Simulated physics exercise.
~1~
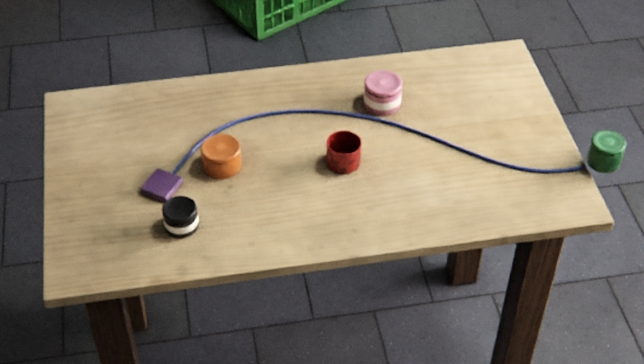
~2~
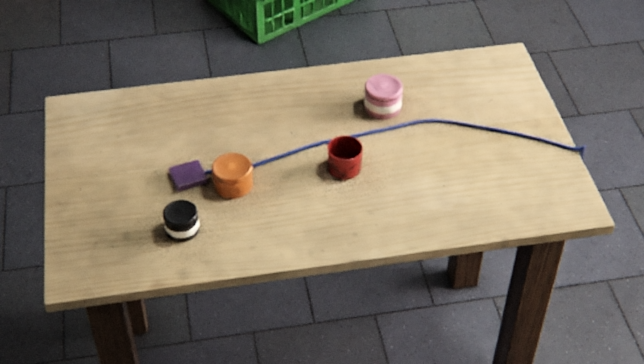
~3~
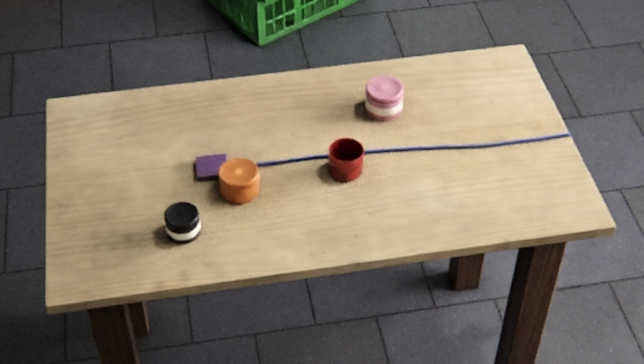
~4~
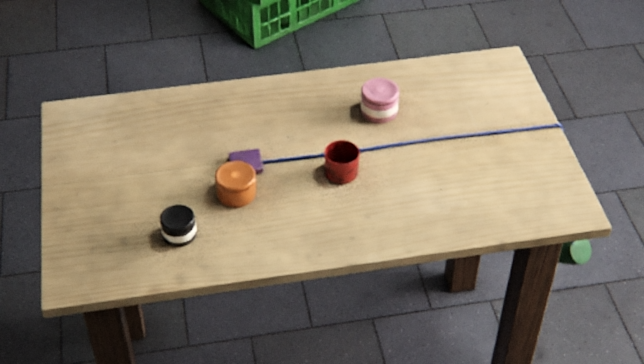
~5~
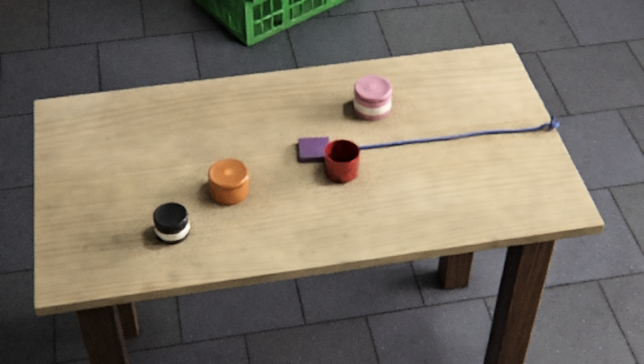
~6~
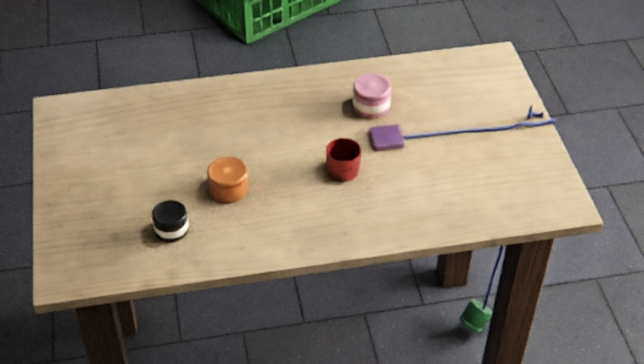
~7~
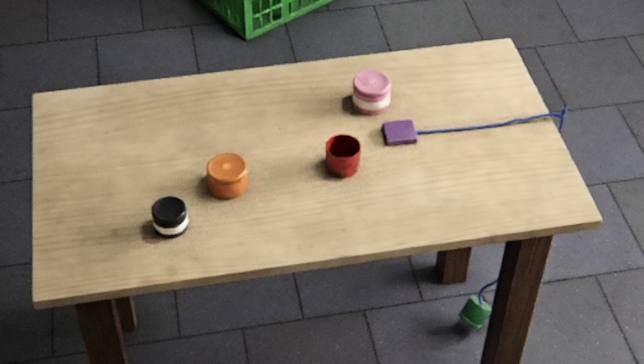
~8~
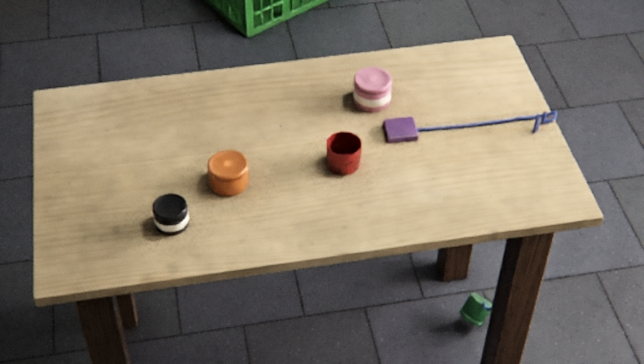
On a wooden shop table, a green speaker tied by a blue cable to a purple phone drops off the right side, dragging the phone rightward, nudging an orange tub slightly and passing a red mug, until the phone rests near the pink tin and the speaker lies below.
